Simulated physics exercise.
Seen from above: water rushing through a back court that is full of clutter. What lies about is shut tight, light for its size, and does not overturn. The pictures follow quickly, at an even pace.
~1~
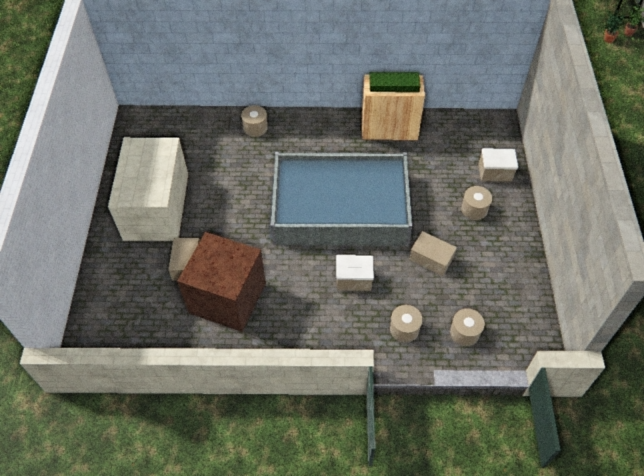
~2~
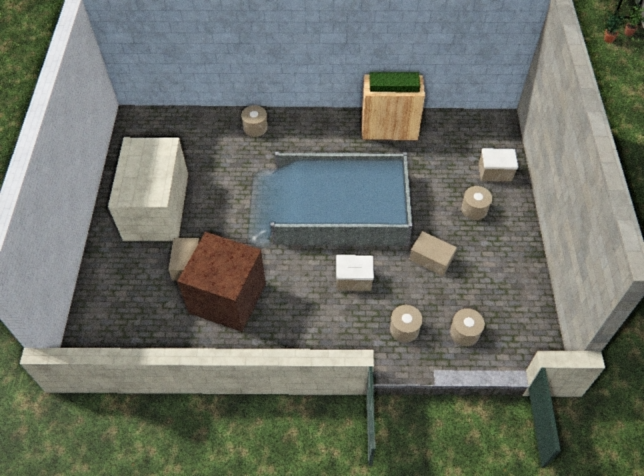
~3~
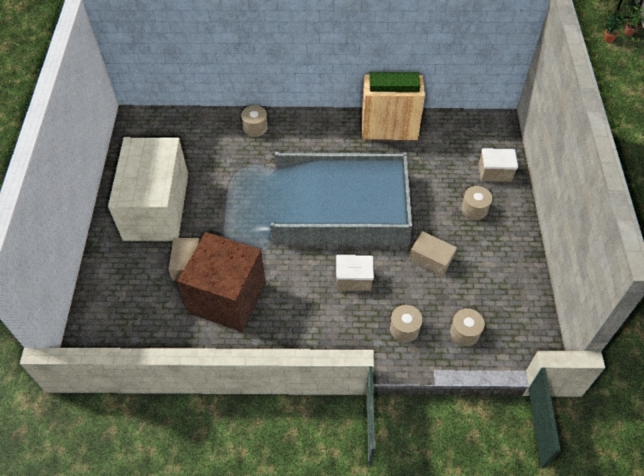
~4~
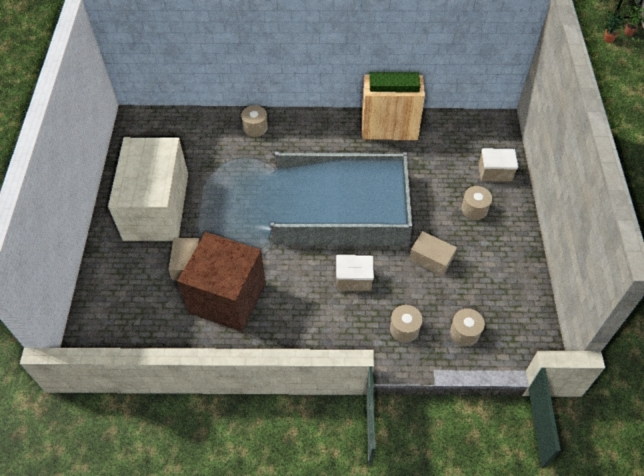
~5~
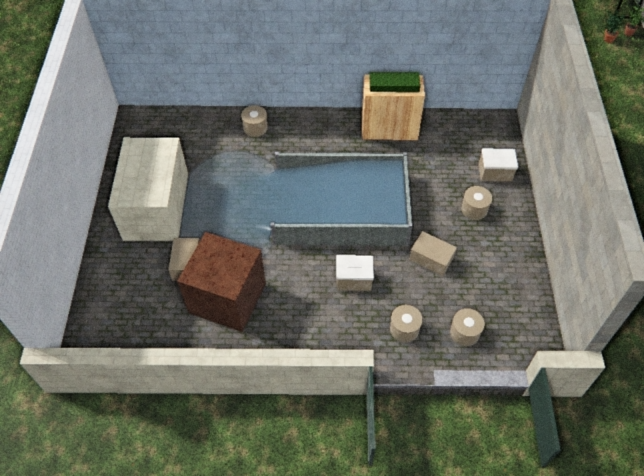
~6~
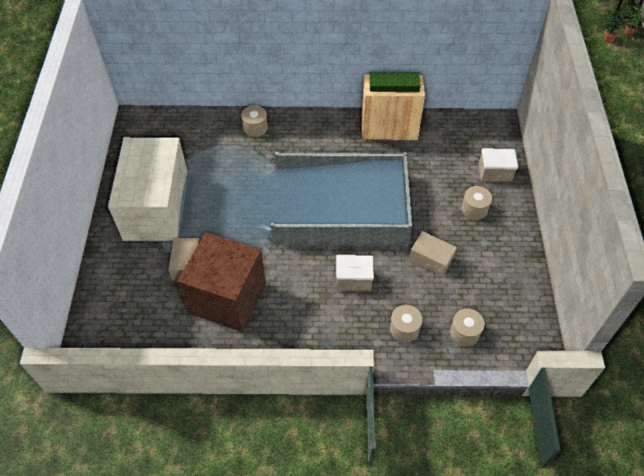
In the video, seen from above, water pours out of the open left side of a rectangular tank in a walled, paved courtyard, spreading leftward across the paving to a large pale block while the scattered objects stay still.
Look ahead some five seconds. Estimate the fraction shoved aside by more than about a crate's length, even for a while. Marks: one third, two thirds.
It is not even a third.
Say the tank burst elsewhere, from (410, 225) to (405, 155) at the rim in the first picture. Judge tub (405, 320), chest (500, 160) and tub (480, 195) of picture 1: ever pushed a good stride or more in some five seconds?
In turn: Short of that, shifted that much, swept aside.
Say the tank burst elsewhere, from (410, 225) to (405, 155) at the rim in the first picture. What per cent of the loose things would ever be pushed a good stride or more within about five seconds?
Roughly 40 per cent.
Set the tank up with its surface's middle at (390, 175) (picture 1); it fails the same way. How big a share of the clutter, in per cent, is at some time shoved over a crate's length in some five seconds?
Some 20 per cent.
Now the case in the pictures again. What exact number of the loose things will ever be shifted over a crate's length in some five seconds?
I count 1.
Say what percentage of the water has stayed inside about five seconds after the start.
Roughly 100 per cent.
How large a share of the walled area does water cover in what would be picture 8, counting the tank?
I make it 20 per cent.
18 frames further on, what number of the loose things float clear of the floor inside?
1 of them.
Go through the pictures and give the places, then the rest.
The first picture shows a crate at (184, 254) rests on the ground; a crate at (434, 248) rests on the ground; 0 of 8 have shifted.
The second picture shows a crate at (184, 254) rests on the ground; a crate at (434, 248) rests on the ground; 0 of 8 have shifted.
The third picture shows a crate at (184, 254) rests on the ground; a crate at (434, 248), on the bottom; 0 of 8 have shifted.
The fourth picture shows a crate at (184, 254) rests on the ground; a crate at (434, 248) rests on the ground; 0 of 8 have shifted.
The fifth picture shows a crate at (184, 254) rests on the ground; a crate at (434, 248) rests on the ground; 0 of 8 have shifted.
The sixth picture shows a crate at (184, 254) rests on the ground; a crate at (434, 248) rests on the ground; 0 of 8 have shifted.
A moment on, 0 of 8 are well off their spots; 0 afloat.
Next, 1 of 8 are well off their spots; 0 afloat.
Later, 1 of 8 are well off their spots; 1 afloat.
In the end, 1 of 8 are well off their spots, and 1 have been at some point; 1 afloat.
